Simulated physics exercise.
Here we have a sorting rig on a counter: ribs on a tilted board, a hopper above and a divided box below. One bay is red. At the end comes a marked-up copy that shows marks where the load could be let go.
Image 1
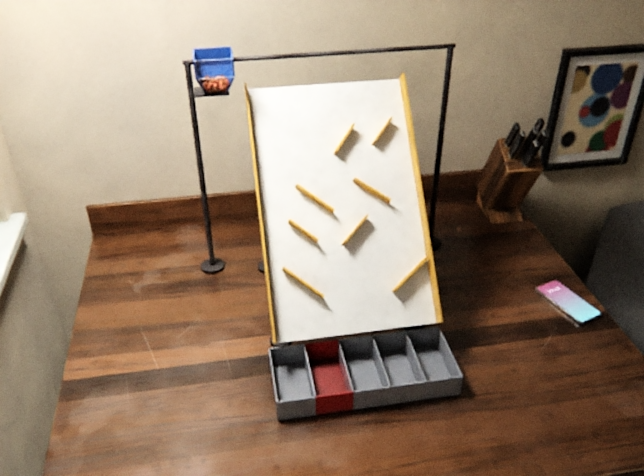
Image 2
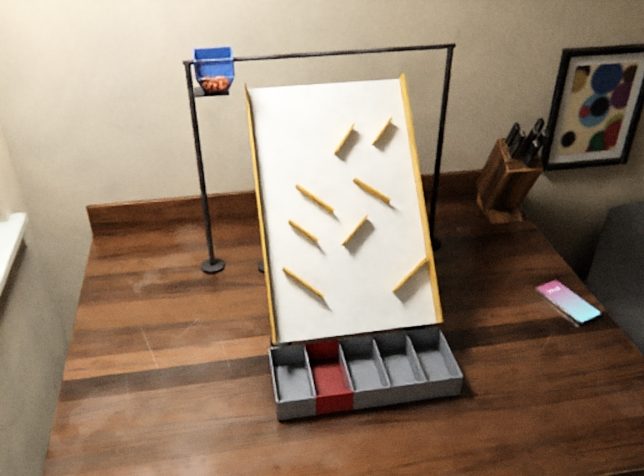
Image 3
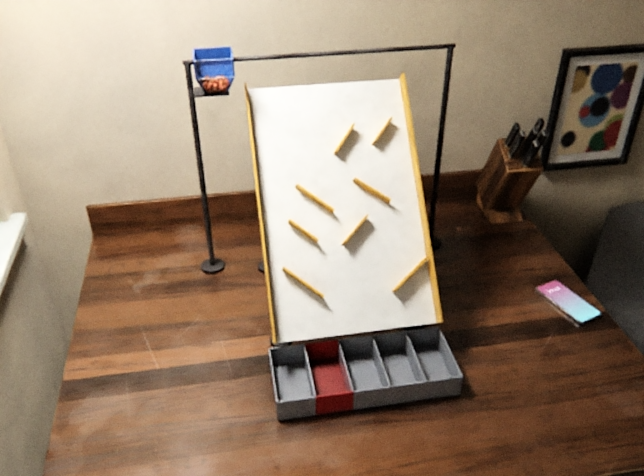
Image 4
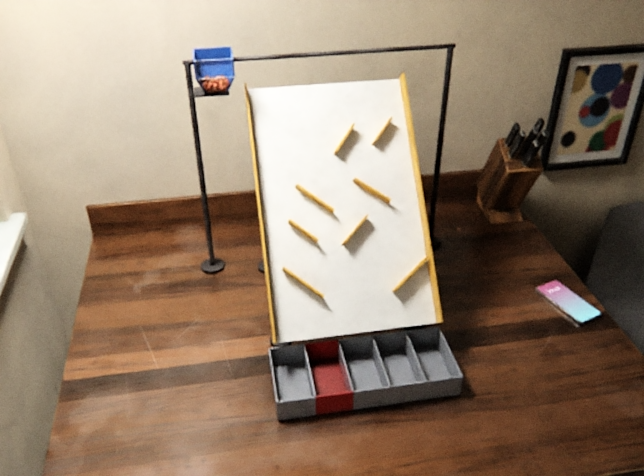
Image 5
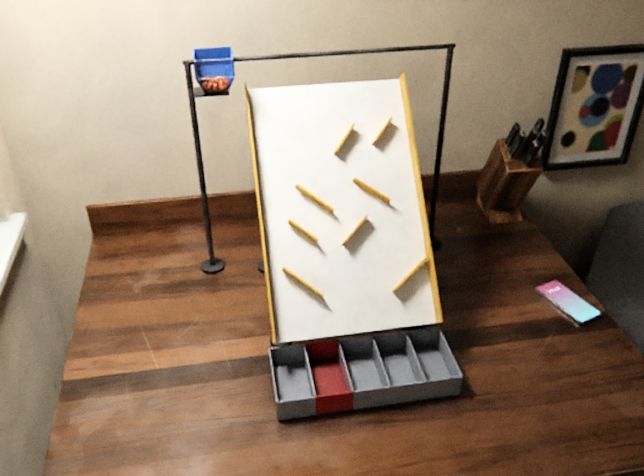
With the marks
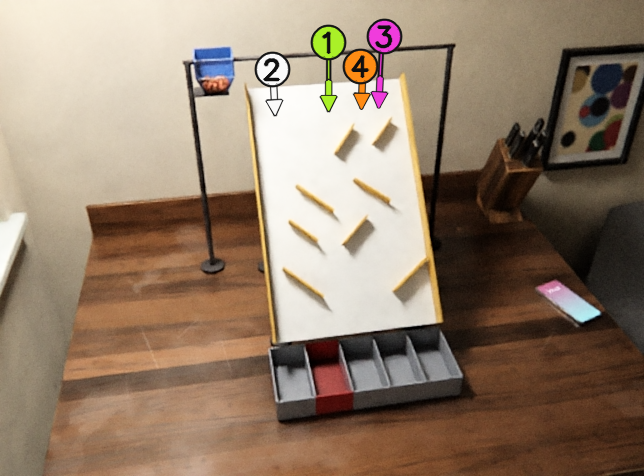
A tilted white board with short yellow ribs stood on a wooden counter above a gray divided box with one red bay, while a blue hopper of reddish pellets sat at upper left; nothing moved.
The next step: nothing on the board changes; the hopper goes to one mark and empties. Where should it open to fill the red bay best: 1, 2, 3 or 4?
Mark 1 does it best.
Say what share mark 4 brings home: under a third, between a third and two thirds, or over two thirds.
Under a third.
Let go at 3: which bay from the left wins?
The third.
On the marked copy, mark 1 meets the board at (328, 105); mark 2 meets the board at (274, 109); mark 3 meets the board at (378, 102); mark 4 meets the board at (361, 103).
If 1 is chosen, about half in the red bay, about half in other bays.
If 2 is chosen, a small part in the red bay, most in other bays, a stray few outside the box.
If 3 is chosen, about a quarter in the red bay, most in other bays.
If 4 is chosen, a small part in the red bay, most in other bays, a small part held on the board.
